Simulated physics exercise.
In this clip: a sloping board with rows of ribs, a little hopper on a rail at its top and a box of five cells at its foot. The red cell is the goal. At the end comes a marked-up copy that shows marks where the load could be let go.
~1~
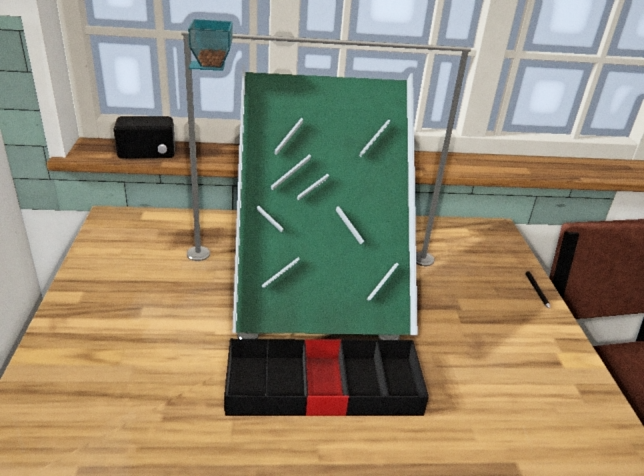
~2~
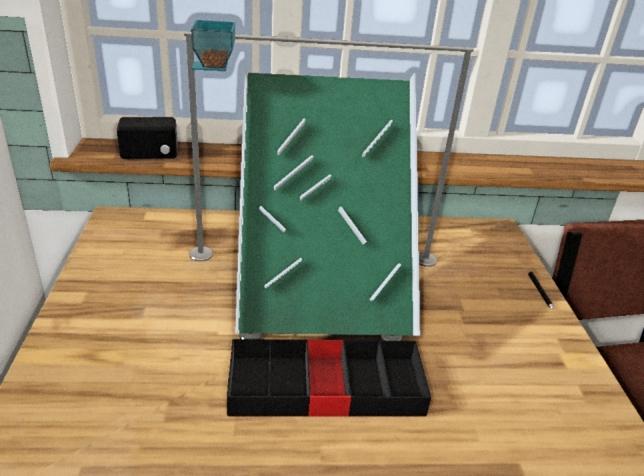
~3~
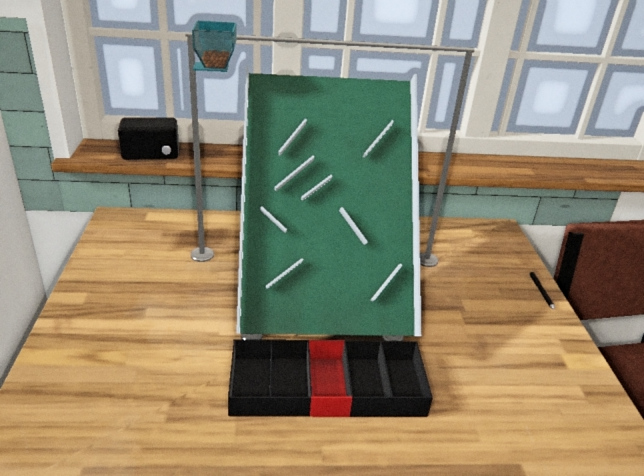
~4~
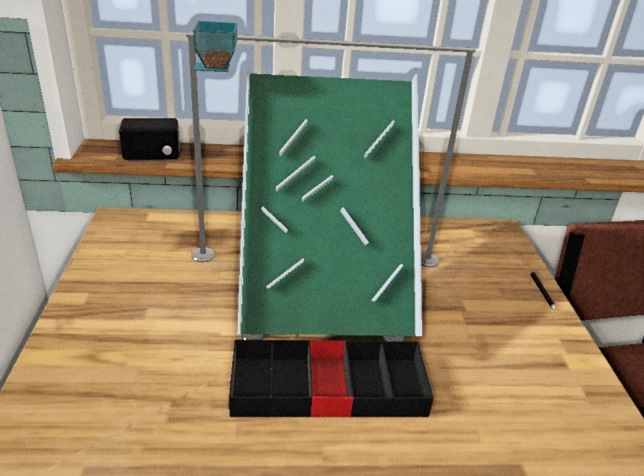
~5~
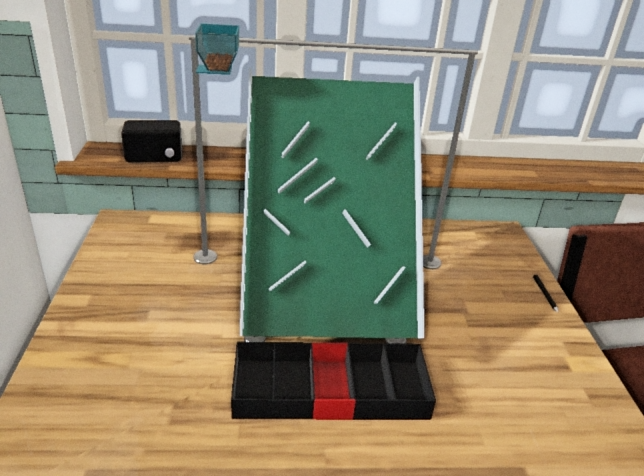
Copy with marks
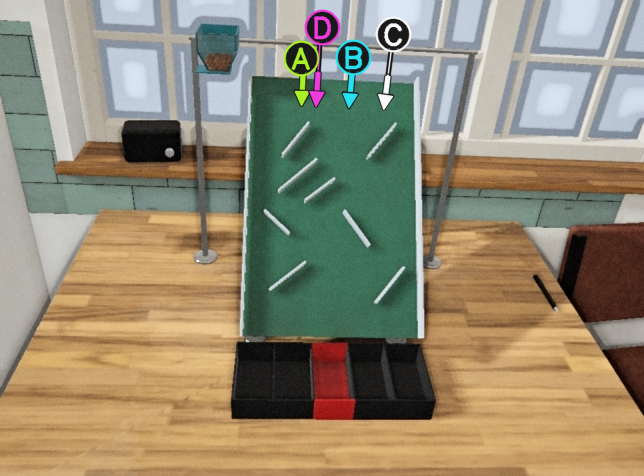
Hopper holding small brown balls staying still above a sloping green board with white ribs, the view drifting very slightly.
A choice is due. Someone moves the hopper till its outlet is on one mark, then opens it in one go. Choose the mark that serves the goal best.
Mark B does it best.
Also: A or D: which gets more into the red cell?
Here it is mark D.
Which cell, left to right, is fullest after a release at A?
The first from the left.
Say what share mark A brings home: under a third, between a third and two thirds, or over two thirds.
Mark A gives under a third.
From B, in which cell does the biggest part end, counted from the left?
It is the third one.
On the marked copy, mark A meets the board at (301, 100); mark B meets the board at (349, 102); mark C meets the board at (384, 104); mark D meets the board at (316, 101).
With A, a small part in the red cell, most in other cells, a small part outside the box.
With B, about two thirds in the red cell, about a third in other cells, a stray few outside the box.
With C, about a quarter in the red cell, about two thirds in other cells, a small part outside the box.
With D, about a third in the red cell, about half in other cells, a small part outside the box.
